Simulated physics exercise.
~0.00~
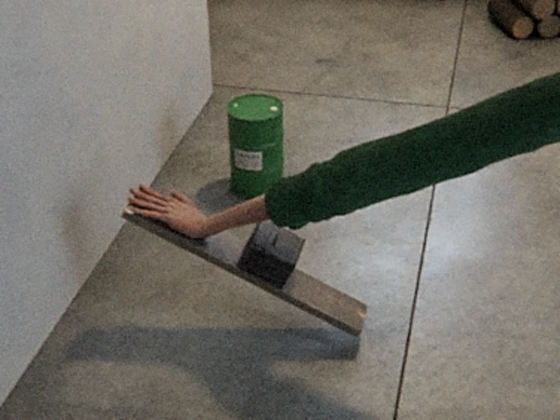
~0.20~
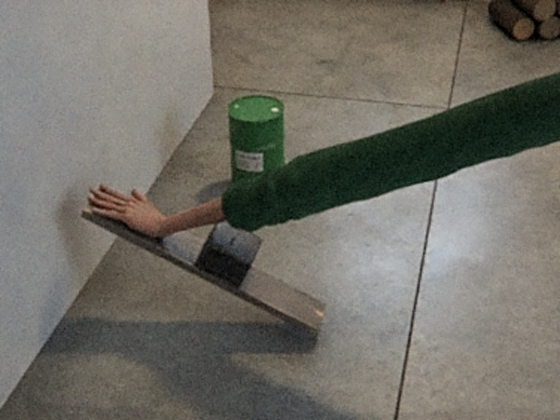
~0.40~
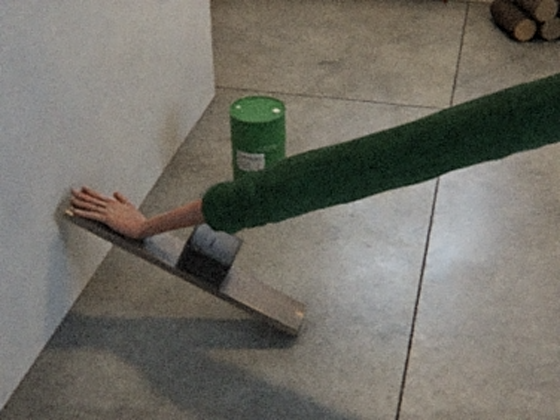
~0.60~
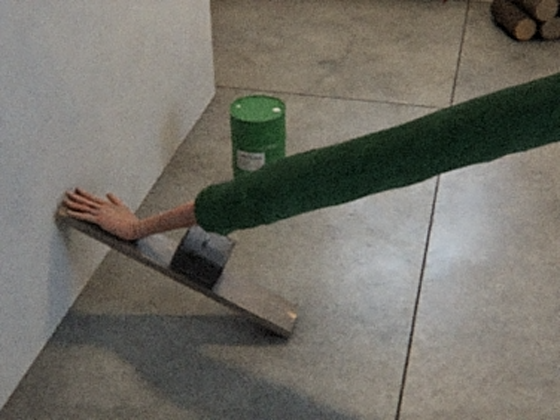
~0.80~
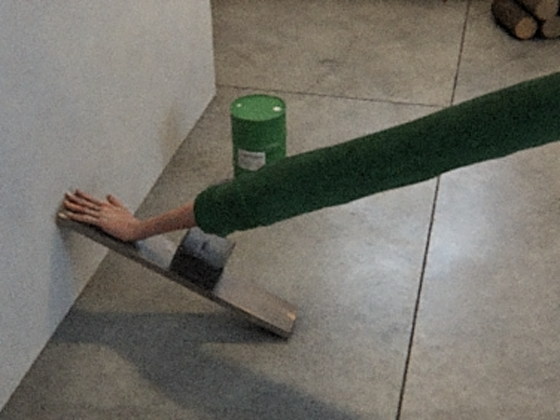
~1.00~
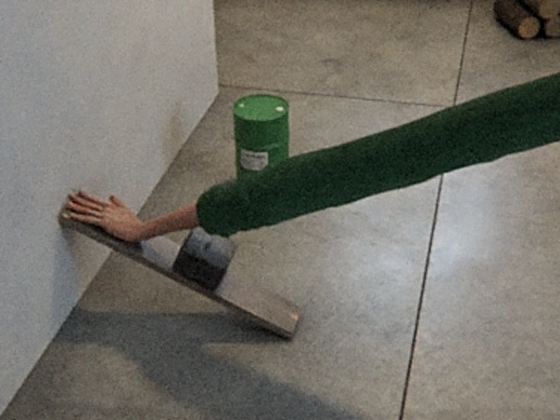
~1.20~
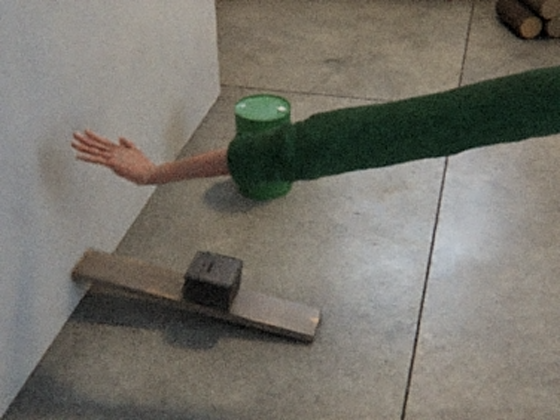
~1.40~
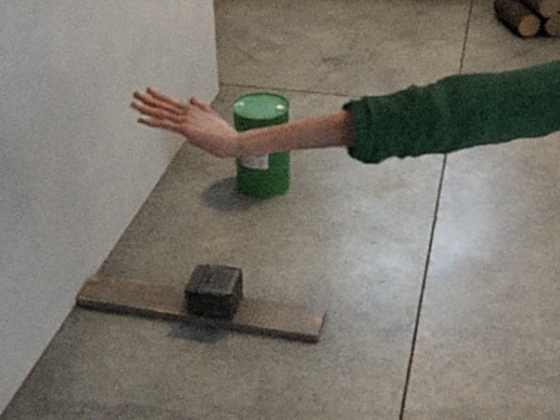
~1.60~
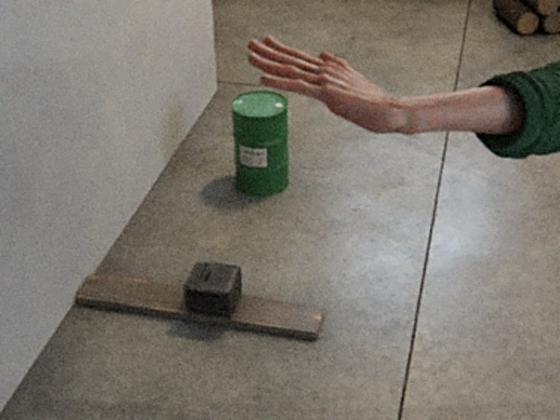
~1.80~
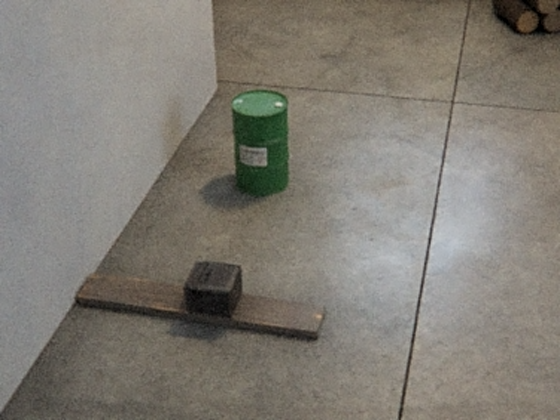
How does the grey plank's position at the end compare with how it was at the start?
At the start the plank is tilted up under the hand. At the end it lies flat on the floor, a little further left, with one end by the wall.
Grey plank carrying a dark block being leant against a wall by a hand, then slipping down flat once released.
